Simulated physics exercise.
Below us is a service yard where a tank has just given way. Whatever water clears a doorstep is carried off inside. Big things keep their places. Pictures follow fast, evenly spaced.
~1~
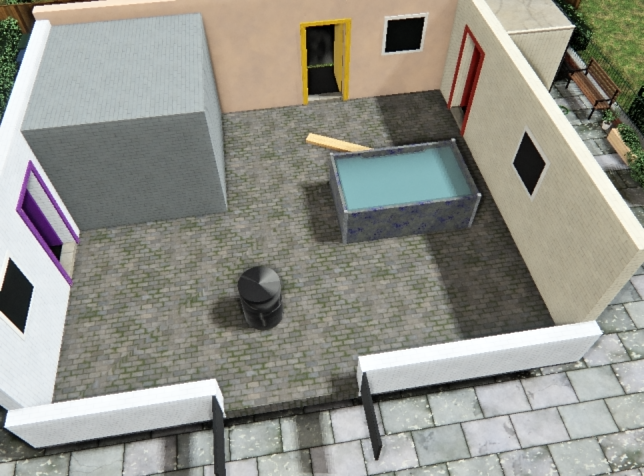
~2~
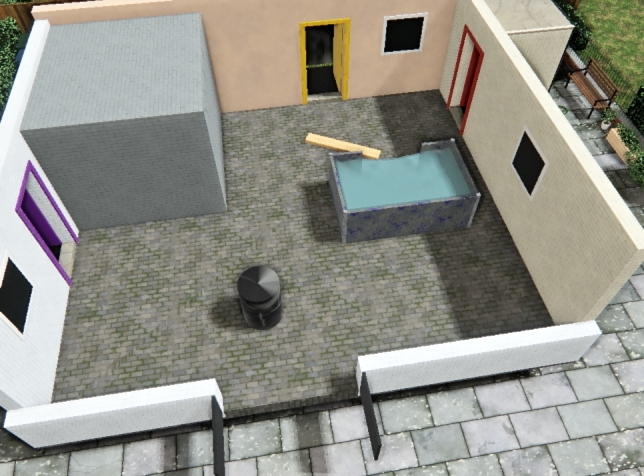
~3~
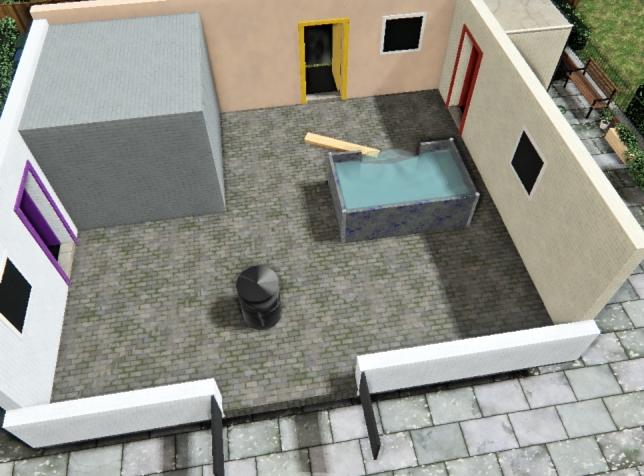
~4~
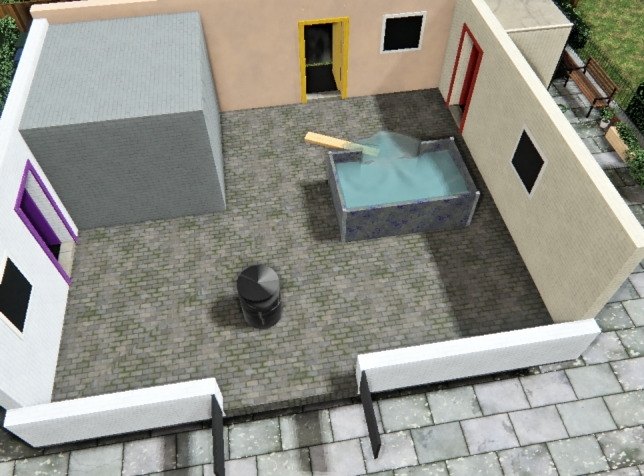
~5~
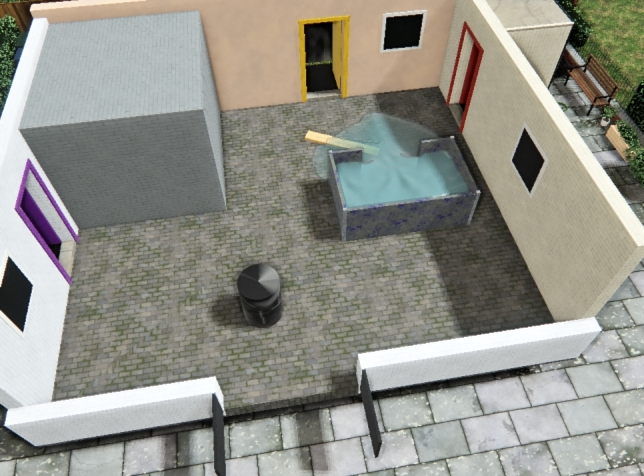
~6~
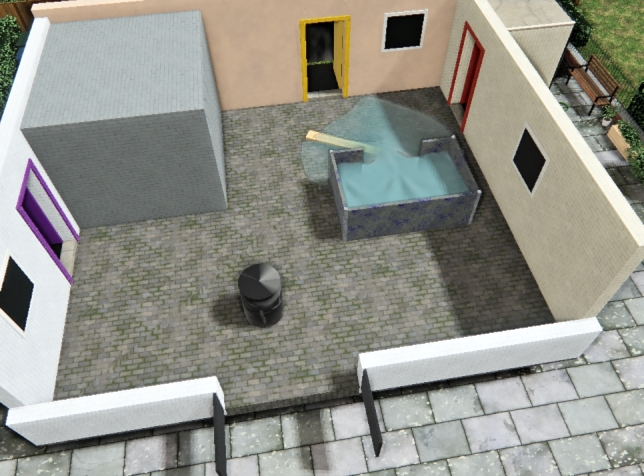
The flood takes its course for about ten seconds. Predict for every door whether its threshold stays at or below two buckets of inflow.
The yellow door goes above two buckets. The red door goes above two buckets. The purple door stays at or below.
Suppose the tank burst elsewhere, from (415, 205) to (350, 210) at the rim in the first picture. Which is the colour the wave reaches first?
Answer: The door marked red.
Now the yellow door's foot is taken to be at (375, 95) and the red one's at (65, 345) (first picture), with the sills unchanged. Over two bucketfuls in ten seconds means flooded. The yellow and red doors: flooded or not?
So the yellow door goes beyond the limit; as for the red door, it stays beneath the limit.
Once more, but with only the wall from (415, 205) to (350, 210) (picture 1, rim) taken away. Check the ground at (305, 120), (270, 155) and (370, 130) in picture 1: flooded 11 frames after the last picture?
Point one not reached; point two not reached; point three not reached.
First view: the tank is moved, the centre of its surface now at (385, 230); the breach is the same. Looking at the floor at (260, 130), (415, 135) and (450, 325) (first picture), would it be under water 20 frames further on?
My reading is hit by the flood first, hit by the flood next and missed by the flood last.
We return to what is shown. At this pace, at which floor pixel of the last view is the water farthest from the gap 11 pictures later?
Close to (224, 111).
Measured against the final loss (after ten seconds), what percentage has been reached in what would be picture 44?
Around 80 %.
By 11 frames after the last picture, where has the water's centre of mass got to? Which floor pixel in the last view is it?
Around pixel (379, 155) of the last picture.
A moment on, water covers 25 % of the floor; the yellow door over two buckets in, the red door wet at the sill, nothing in, the purple door not reached.
Next, water covers 25 % of the floor; the yellow door far over two buckets in, the red door under two buckets in, the purple door not reached.
Then, water covers 35 % of the floor; the yellow door far over two buckets in, the red door over two buckets in, the purple door not reached.
Later, water covers 60 % of the floor; the yellow door far over two buckets in, the red door far over two buckets in, the purple door not reached.
In the end, water covers 85 % of the floor; the yellow door far over two buckets in, the red door far over two buckets in, the purple door not reached.
